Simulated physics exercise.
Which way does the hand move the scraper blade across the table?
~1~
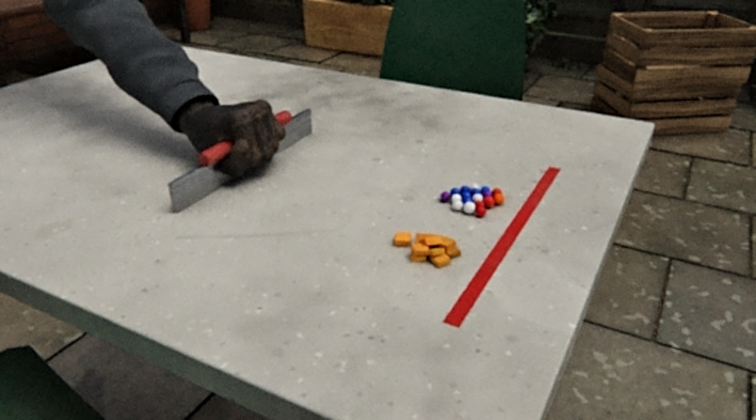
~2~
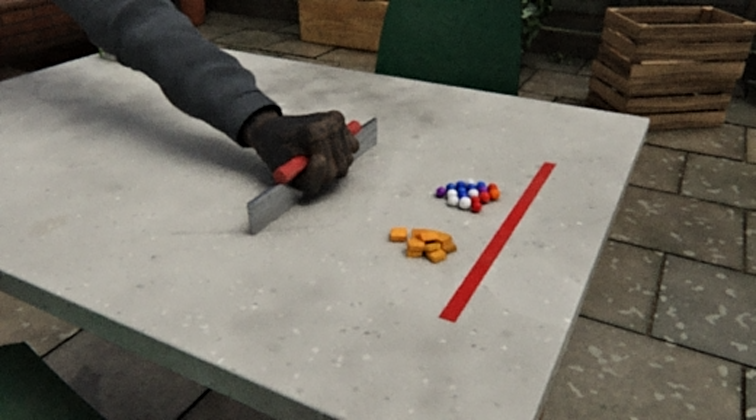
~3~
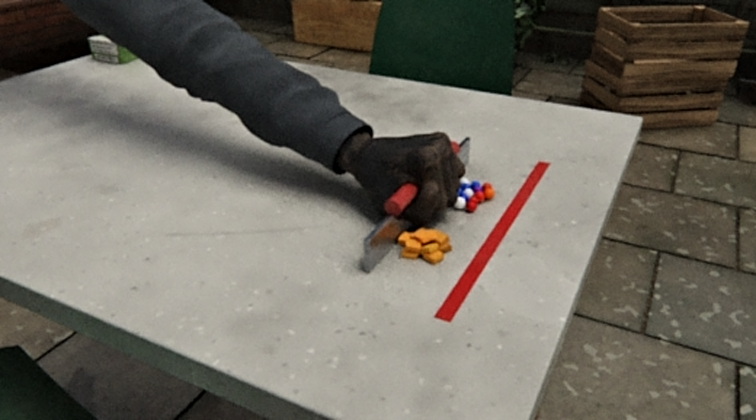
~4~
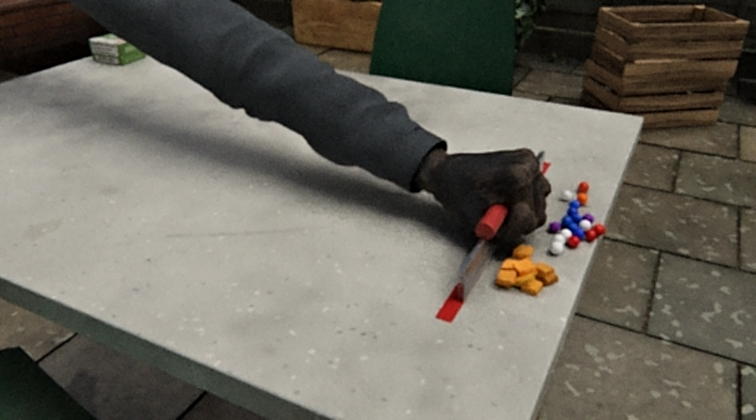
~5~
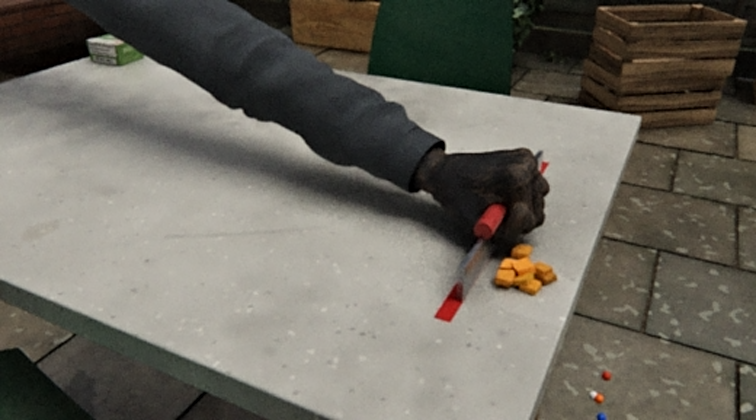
The hand moves the blade to the right, toward the strip of red tape.
